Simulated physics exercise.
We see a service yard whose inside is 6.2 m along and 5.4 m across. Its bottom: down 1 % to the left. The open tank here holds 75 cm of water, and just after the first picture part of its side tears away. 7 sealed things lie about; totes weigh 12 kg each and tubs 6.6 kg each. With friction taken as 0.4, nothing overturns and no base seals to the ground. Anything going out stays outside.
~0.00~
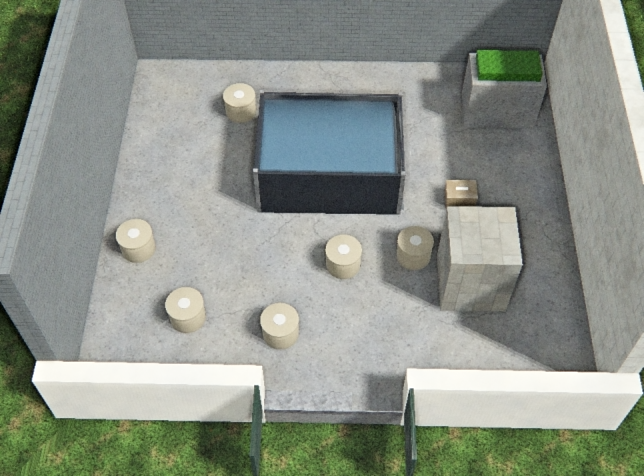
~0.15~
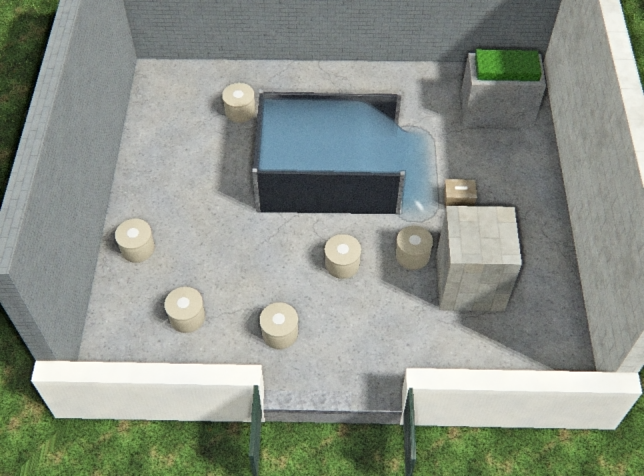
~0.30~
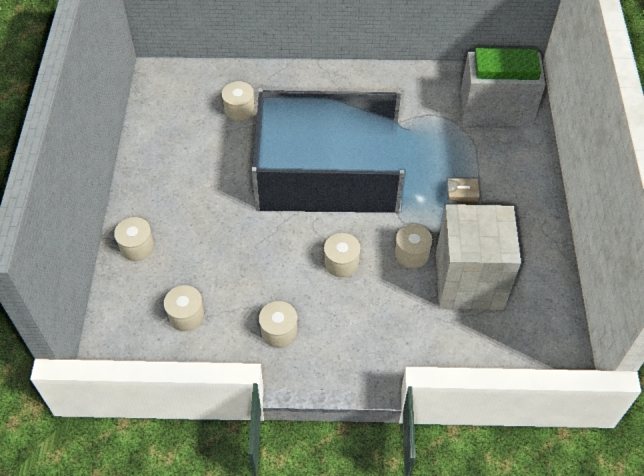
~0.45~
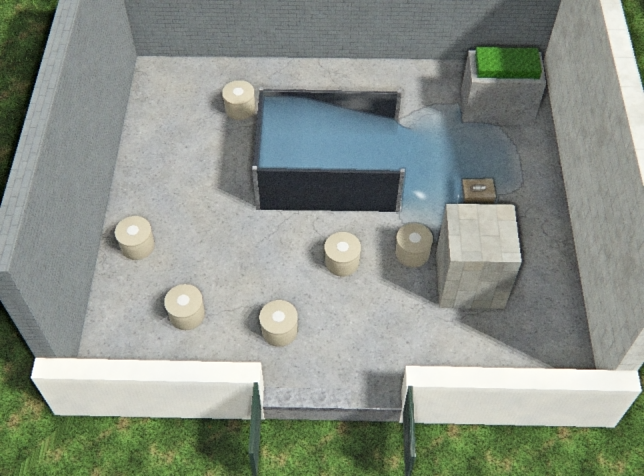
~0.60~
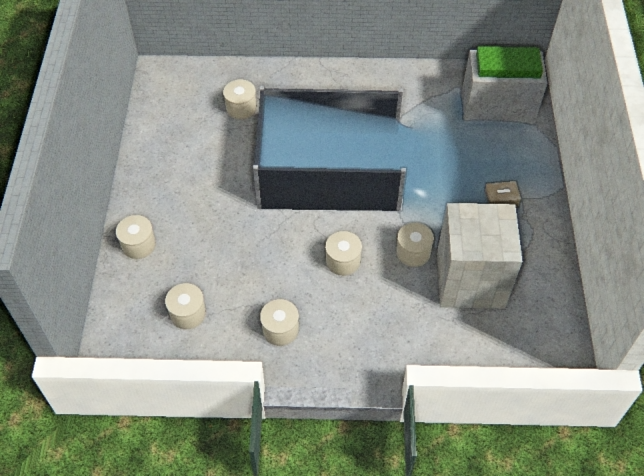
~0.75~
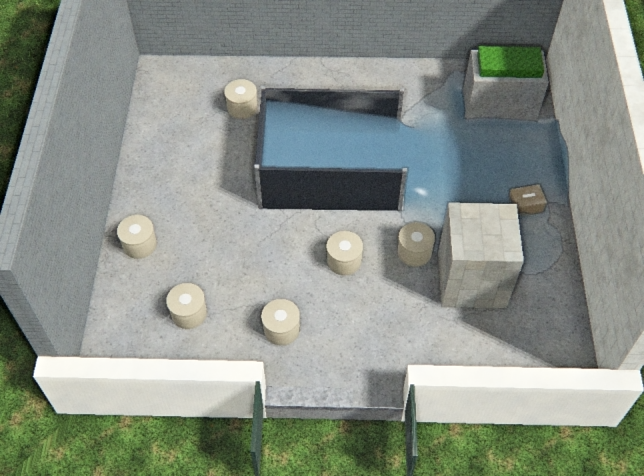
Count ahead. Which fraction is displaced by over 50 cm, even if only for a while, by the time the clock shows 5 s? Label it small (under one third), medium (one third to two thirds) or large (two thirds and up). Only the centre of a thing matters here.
Large.
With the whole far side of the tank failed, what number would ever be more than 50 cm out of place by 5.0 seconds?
So the tally would be 3.
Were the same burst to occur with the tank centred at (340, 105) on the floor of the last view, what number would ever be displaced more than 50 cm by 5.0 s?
Then 4 of them would.
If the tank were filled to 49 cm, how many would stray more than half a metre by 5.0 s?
Then 1.
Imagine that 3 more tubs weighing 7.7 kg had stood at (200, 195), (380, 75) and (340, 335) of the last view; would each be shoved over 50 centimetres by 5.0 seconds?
So it's stays below, then gets above, then gets above.
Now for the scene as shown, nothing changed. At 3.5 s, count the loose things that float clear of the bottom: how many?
At that point I count 0.
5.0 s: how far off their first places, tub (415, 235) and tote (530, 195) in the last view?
Taking them in turn, I get 120 cm for the first and 300 cm for the second.
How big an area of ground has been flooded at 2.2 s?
Around 12 m2 of it.
After 1.1 s 1 of 7 are over 50 cm from their spots; 0 afloat.
After 2.2 s 1 of 7 are over 50 cm from their spots; 0 afloat.
After 3.5 s 1 of 7 are over 50 cm from their spots; 0 afloat.
After 5.0 s 5 of 7 are over 50 cm from their spots, and 5 have been at some point; 2 afloat.
